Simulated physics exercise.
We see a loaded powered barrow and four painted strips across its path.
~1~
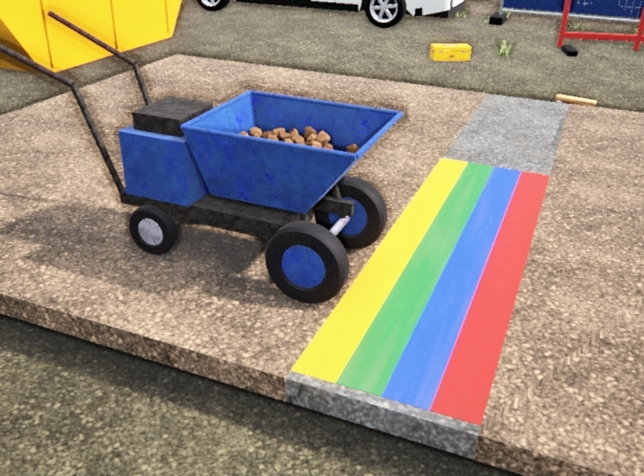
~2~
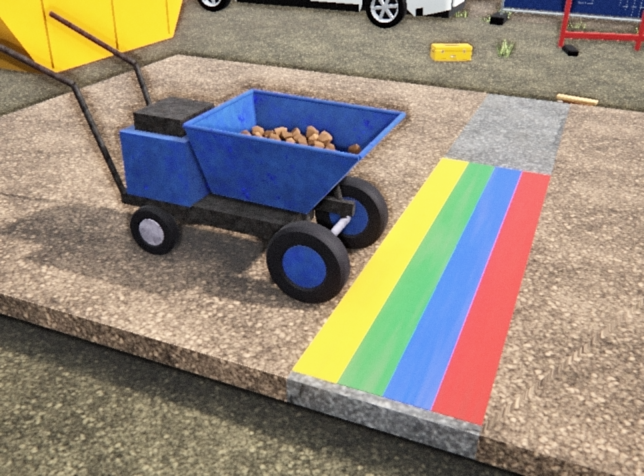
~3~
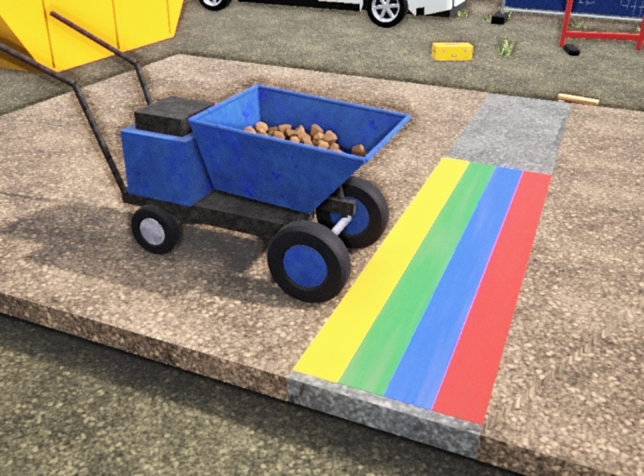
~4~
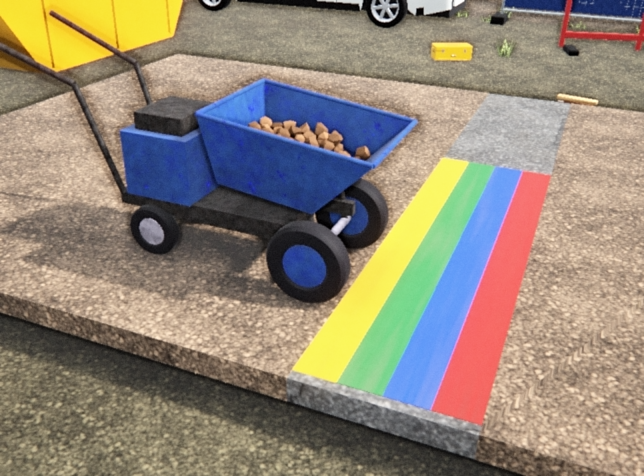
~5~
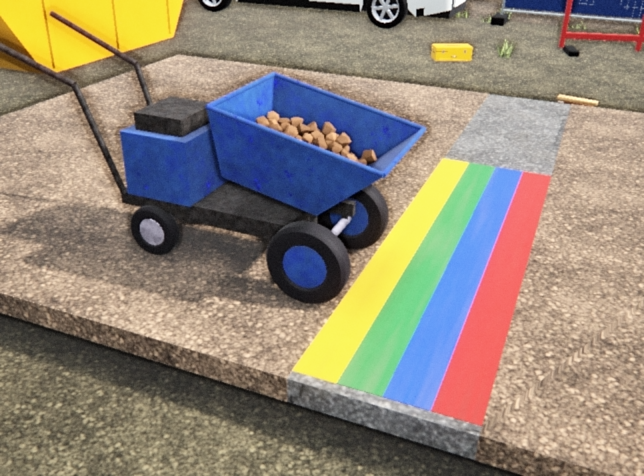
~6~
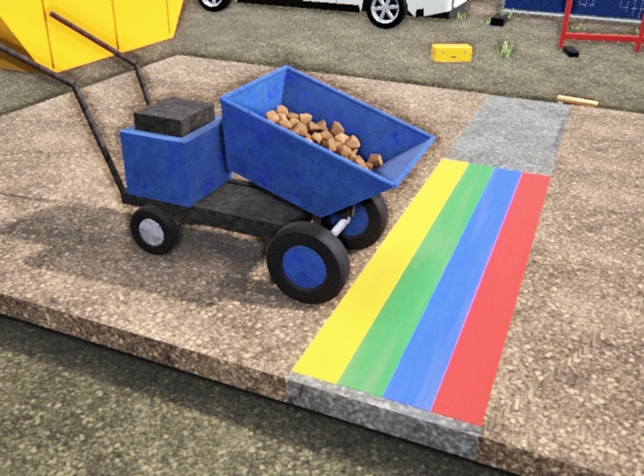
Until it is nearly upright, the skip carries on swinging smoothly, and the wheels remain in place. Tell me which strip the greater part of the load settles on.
The greater part settles on the red strip.
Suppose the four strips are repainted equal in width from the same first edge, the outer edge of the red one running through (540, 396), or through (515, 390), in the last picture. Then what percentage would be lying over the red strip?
Roughly 30 per cent, and 30 per cent.
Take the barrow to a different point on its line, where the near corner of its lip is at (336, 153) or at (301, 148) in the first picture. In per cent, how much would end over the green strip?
I'd put it at around 0 percent the first time and 30 percent the second.
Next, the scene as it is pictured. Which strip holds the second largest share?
The runner-up is the blue strip.
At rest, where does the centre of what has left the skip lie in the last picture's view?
Somewhere close to (498, 303) in the last picture.
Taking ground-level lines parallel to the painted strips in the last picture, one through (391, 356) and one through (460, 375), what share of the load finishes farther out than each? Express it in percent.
I reckon some 80 per cent and some 50 per cent.
Soon after the last picture, skip tipped steeply; all in the skip.
A little later, skip tipped right over; nearly all in the skip; a stray few over the blue strip.
Later still, skip tipped right over; about a third in the skip; a small part over the blue strip; about a third over the red strip; about a quarter off the paint.
At rest, skip tipped right over; about a quarter in the skip; none over the yellow strip; none over the green strip; about a quarter over the blue strip; about a third over the red strip; about a quarter off the paint.
